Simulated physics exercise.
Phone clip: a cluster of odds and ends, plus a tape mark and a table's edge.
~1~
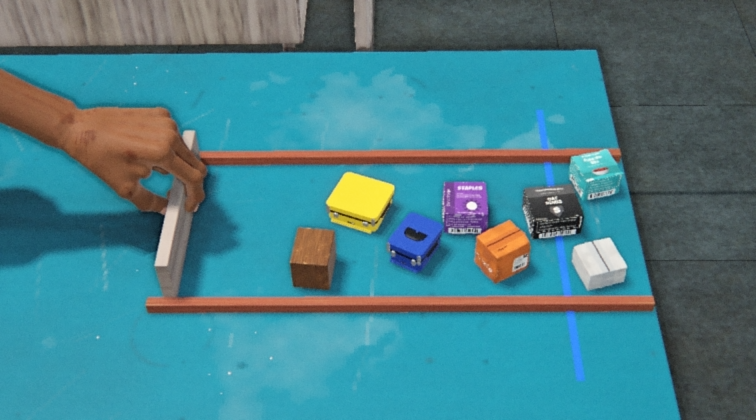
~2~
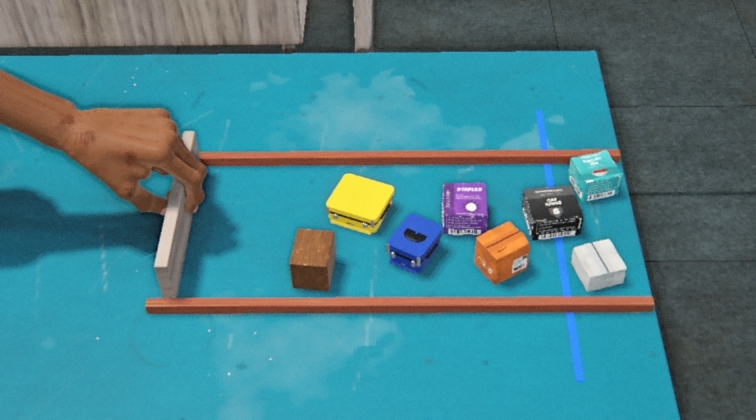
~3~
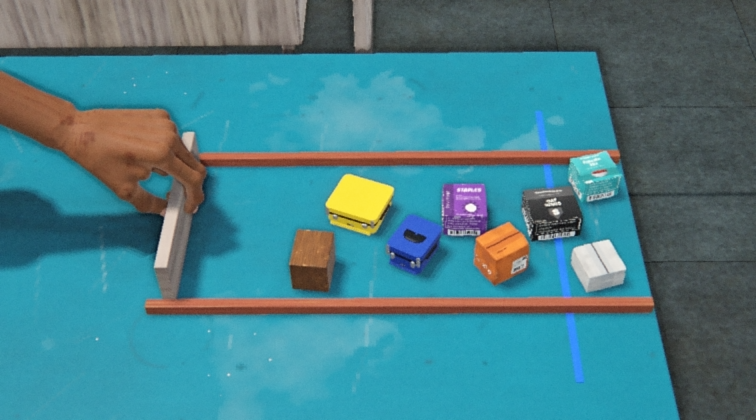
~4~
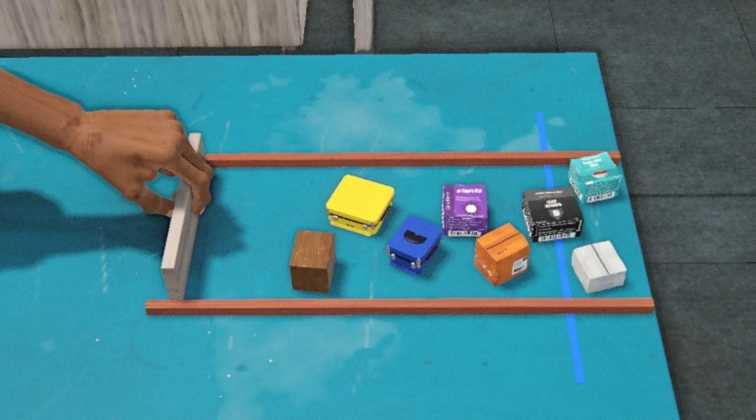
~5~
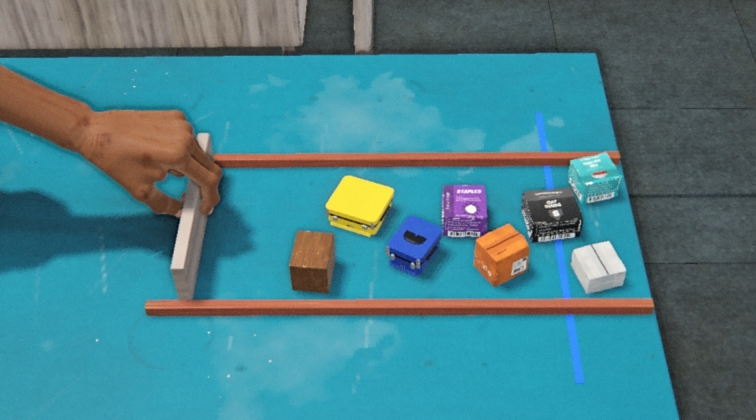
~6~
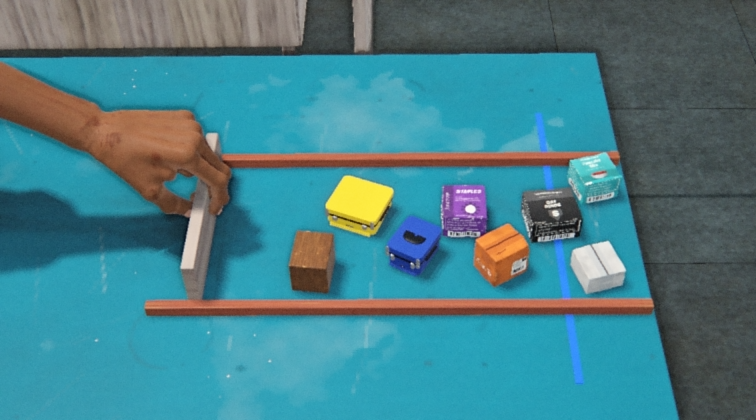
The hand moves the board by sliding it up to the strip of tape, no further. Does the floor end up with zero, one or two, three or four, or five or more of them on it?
It ends with three or four gone from the table.
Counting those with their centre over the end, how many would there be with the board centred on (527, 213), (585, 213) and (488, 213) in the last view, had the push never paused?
In that order 2, 6 and 0.
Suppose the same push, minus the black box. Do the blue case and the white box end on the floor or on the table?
Looking at the two, the blue case stays up top and the white box ends up below.
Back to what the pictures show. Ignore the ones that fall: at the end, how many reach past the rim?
The count is 2.
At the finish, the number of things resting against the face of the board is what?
Total: 2.
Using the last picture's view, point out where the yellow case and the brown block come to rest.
Reading them off: First (579, 199); then (583, 260).
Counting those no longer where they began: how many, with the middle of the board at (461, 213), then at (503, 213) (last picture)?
One spot: 7. Other spot: 8.
A little later, none off yet; turquoise box at rest near (594, 178); white box at rest near (598, 267); black box at rest near (551, 214).
Next, none off yet; turquoise box moving near (604, 176); white box shifted about its own width near (650, 268); black box shifted about its own width near (630, 215).
When it is over, the number that fall off is three or four; down, orange box, black box and white box.
